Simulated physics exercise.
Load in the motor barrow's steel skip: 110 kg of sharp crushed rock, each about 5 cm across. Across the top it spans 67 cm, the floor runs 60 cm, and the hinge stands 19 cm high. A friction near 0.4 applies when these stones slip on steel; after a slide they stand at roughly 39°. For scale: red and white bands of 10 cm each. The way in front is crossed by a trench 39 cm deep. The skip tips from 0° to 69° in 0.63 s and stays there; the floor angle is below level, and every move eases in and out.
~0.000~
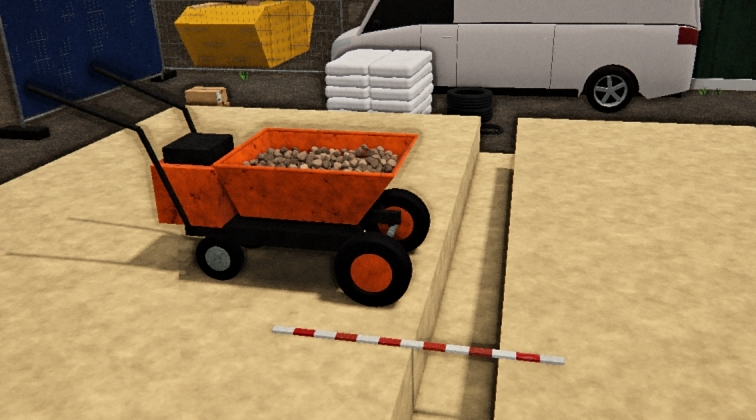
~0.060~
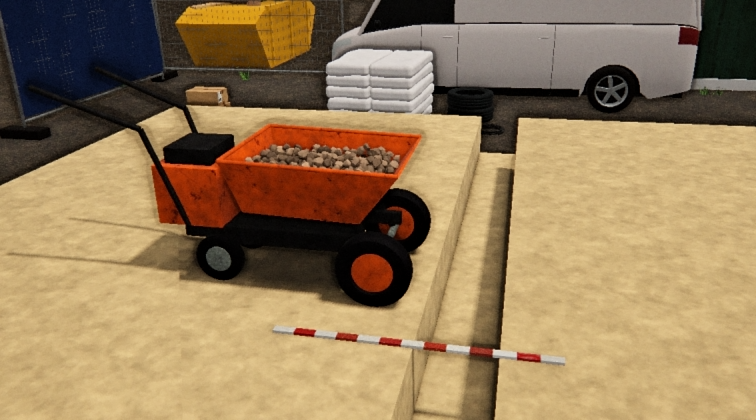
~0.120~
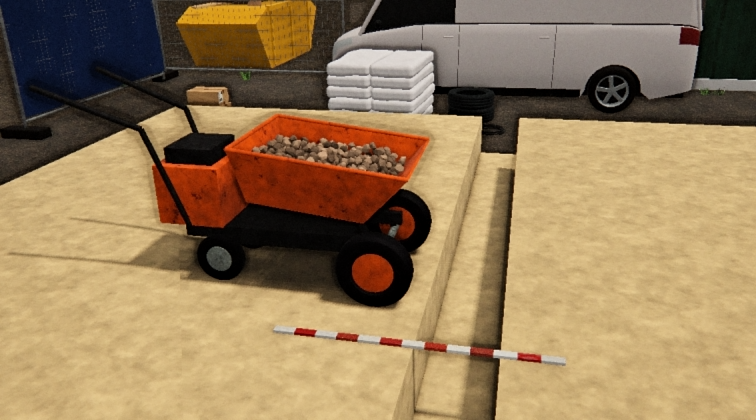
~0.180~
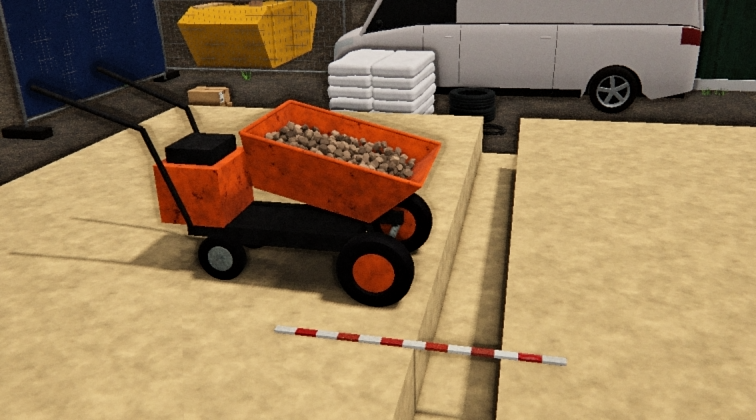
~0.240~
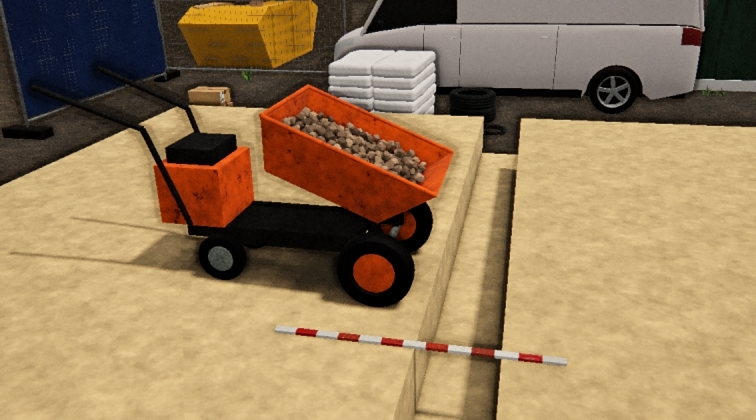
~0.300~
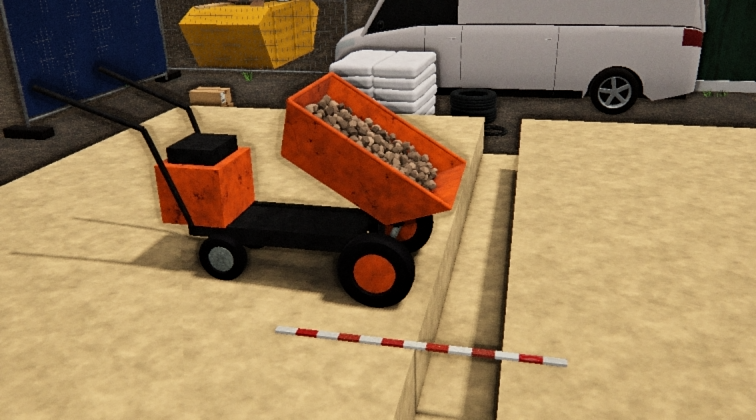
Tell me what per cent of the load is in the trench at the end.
Some 20 per cent.
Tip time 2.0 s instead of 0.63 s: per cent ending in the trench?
I'd put it at some 45 in a hundred.
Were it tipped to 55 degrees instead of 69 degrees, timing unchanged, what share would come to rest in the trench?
Expect roughly 10 per cent.
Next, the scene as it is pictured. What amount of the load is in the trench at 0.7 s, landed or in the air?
At that moment: Approx. 5 %.
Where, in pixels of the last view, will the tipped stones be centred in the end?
Resting centre: About (548, 290).
After 0.5 s the floor is at 58°; 100 % in the skip; the foremost stones are at (462, 210).
After 0.7 s the floor is at 69°; 85 % in the skip, 4 % in the trench, 11 % past the trench; the foremost stones are at (544, 291).
After 1.1 s the floor is at 69°; 31 % in the skip, 6 % in the trench, 62 % past the trench; the foremost stones are at (673, 298).
After 3.0 s the floor is at 69°; 19 % in the skip, 20 % in the trench, 61 % past the trench; the foremost stones are at (745, 294).
